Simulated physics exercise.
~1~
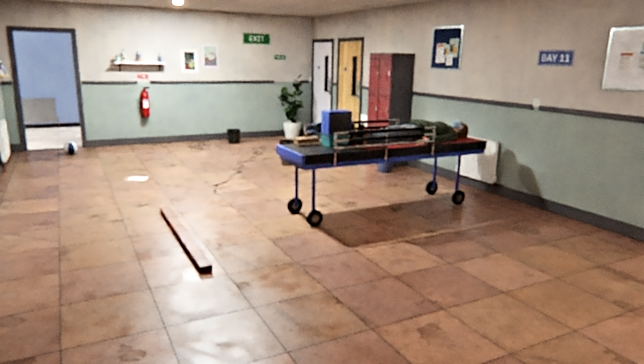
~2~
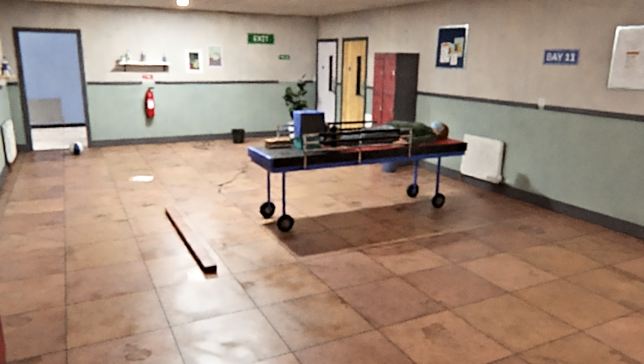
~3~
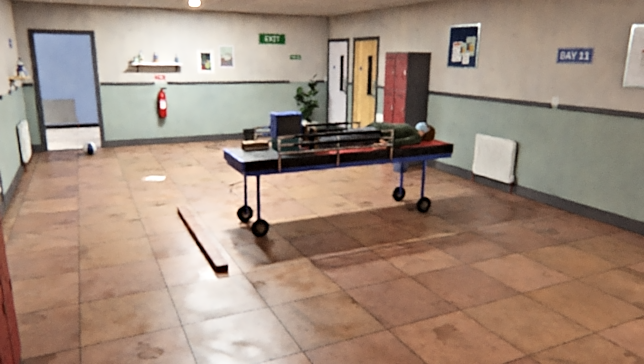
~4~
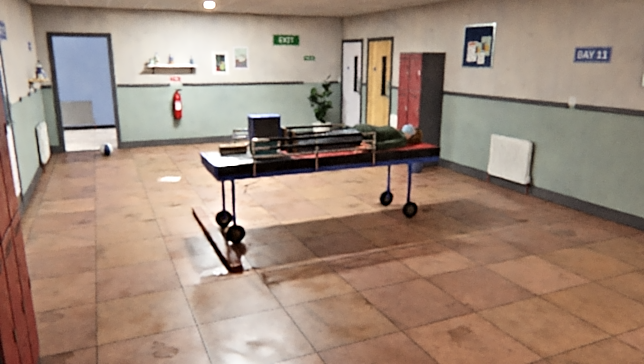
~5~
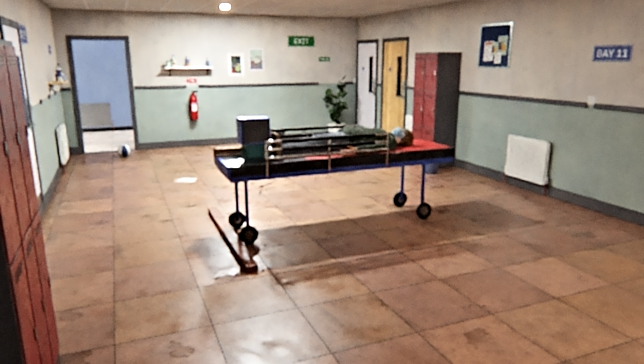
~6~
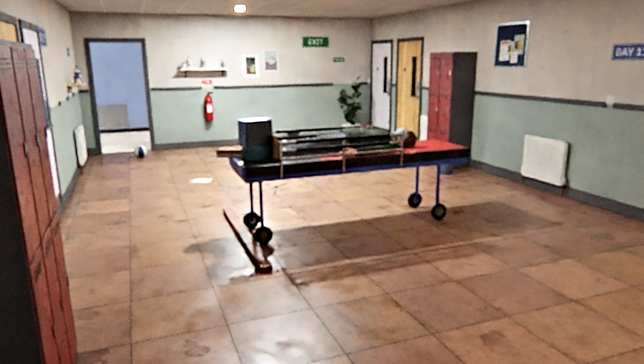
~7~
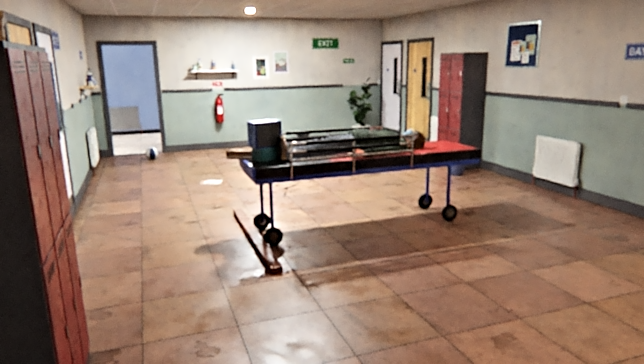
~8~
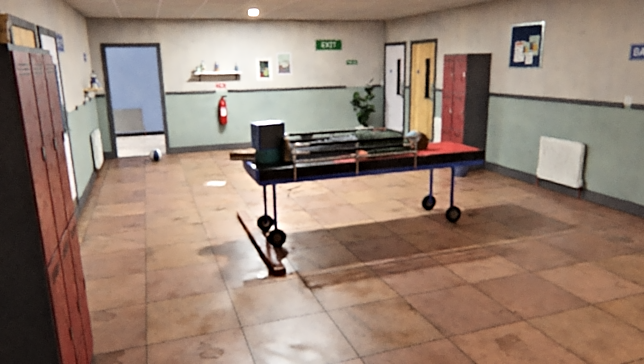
In a tiled hallway with green and cream walls, a blue-framed ward trolley stands on dark wheels, carrying a person lying flat, a blue monitor at its left end and other gear. A long, narrow sill lies on the floor nearby. The trolley rolls left toward it as the view pans slightly left, bringing red lockers into sight at the left side. Its front wheels meet the sill and the trolley halts, staying level. At the end it stands still, with the monitor, the case and the person all still on top.
